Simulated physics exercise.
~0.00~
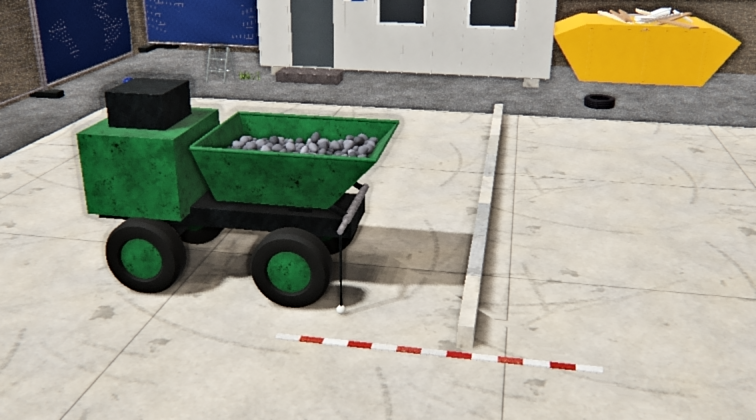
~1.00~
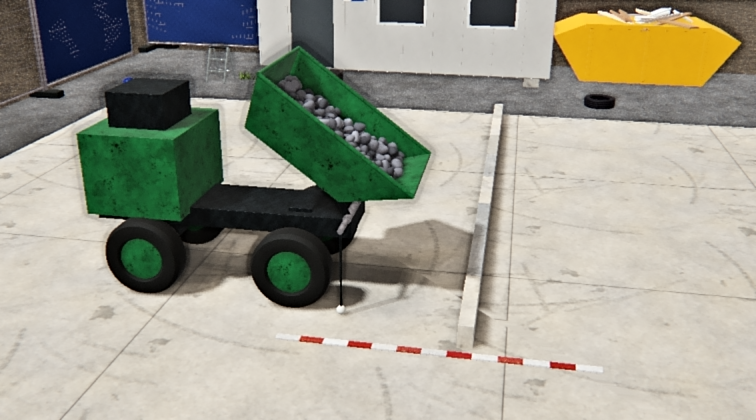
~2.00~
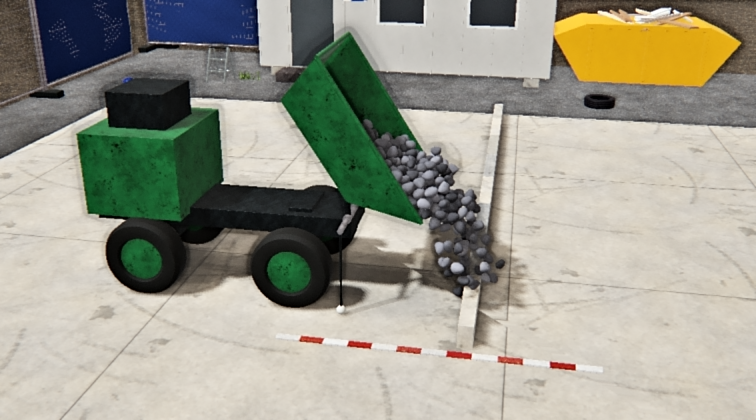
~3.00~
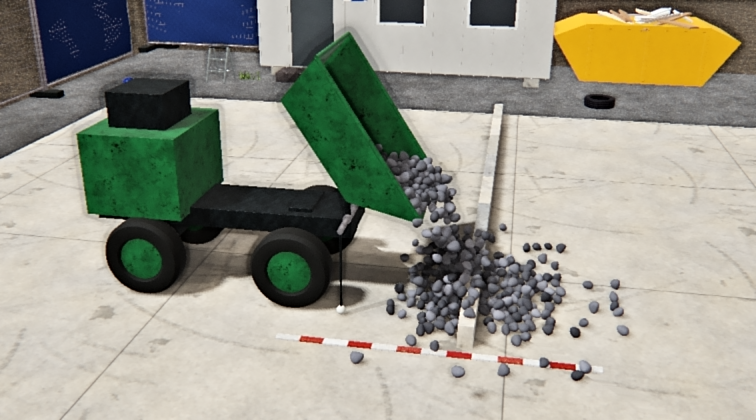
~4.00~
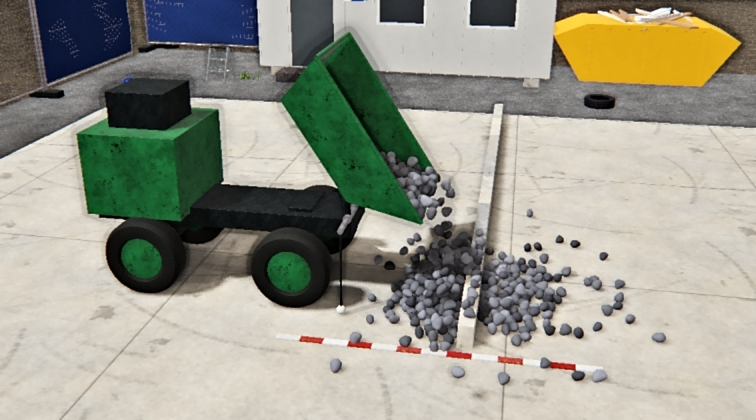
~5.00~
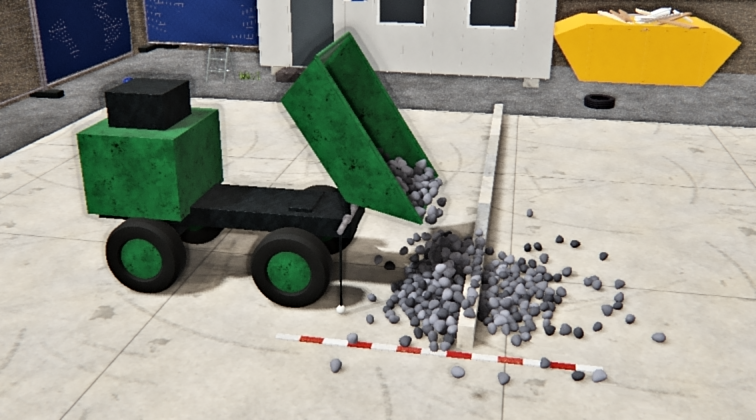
We see a green dumper on a concrete yard tip its skip up toward the right, sending grey cobbles tumbling onto a low kerb. They spread in a heap on both sides and settle, while some stones stay in the raised, still skip.
